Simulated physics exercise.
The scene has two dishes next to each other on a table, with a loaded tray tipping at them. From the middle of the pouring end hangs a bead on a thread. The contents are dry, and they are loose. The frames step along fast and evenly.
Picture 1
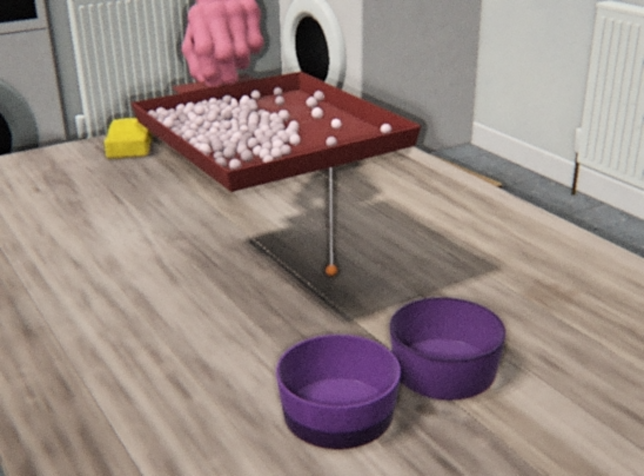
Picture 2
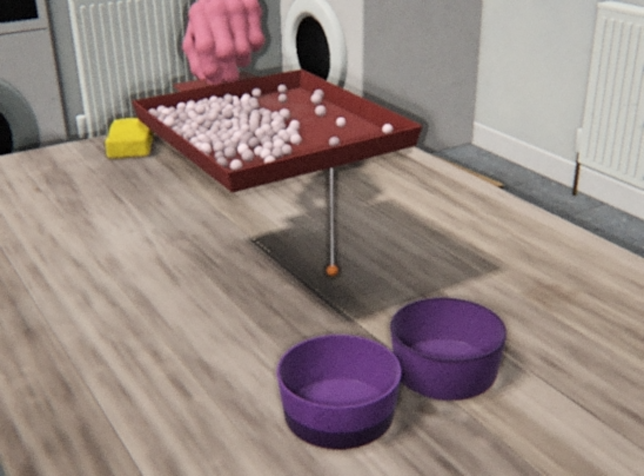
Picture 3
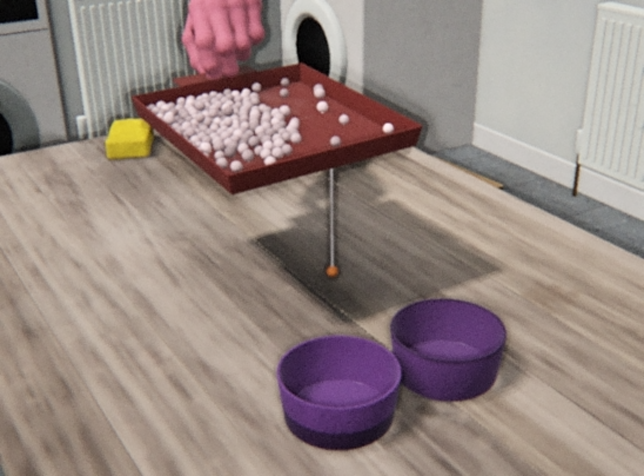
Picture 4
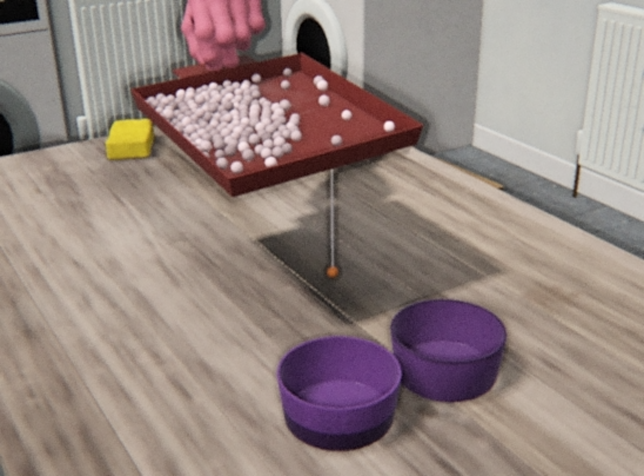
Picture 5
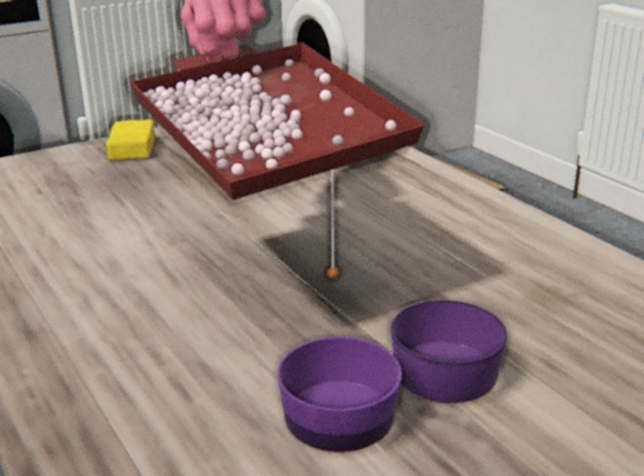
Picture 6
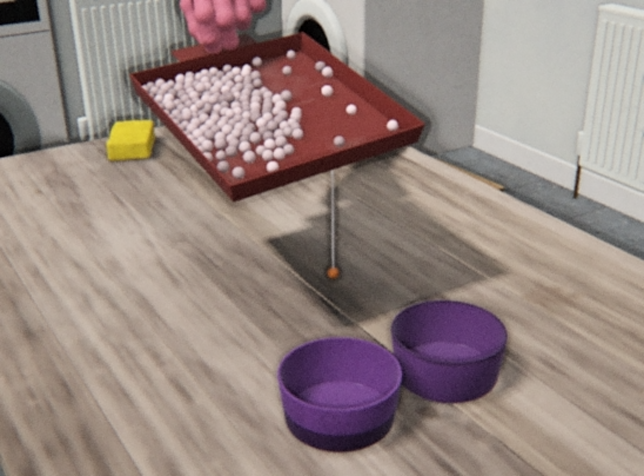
Dark red tray of pale pink beads tilting slightly above two purple bowls as a pink hand moves down behind it.
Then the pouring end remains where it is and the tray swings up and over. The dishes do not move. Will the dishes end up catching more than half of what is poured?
The dishes will fail to catch most of it.
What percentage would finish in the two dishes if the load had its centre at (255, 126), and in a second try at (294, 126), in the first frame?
It would be about 0 per cent for the first and about 0 per cent for the second.
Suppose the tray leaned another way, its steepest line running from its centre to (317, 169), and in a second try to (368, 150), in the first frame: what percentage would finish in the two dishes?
Around 10 percent for the first aim and around 0 percent for the second.
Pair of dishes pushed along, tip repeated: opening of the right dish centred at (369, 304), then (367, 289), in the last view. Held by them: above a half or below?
Together the dishes get beyond half first, then beyond half.
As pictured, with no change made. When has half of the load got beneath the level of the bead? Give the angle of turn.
That happens at around 85°.
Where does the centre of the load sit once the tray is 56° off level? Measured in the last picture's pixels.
The middle of the load sits near (261, 146).
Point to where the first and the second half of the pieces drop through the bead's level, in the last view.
I'd say close to (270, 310) at first and close to (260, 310) later on.
Just after the last frame, tray tipped steeply; almost all on the tray; just a few outside both; just a few in the air.
A moment on, tray tipped right over; roughly a quarter on the tray; just a few in the left dish; roughly two thirds outside both; about a tenth in the air.
Further on, tray tipped past a quarter turn; just a few in the left dish; just a few in the right dish; almost all outside both.
When it is over, tray tipped past a quarter turn; just a few in the left dish; just a few in the right dish; almost all outside both.
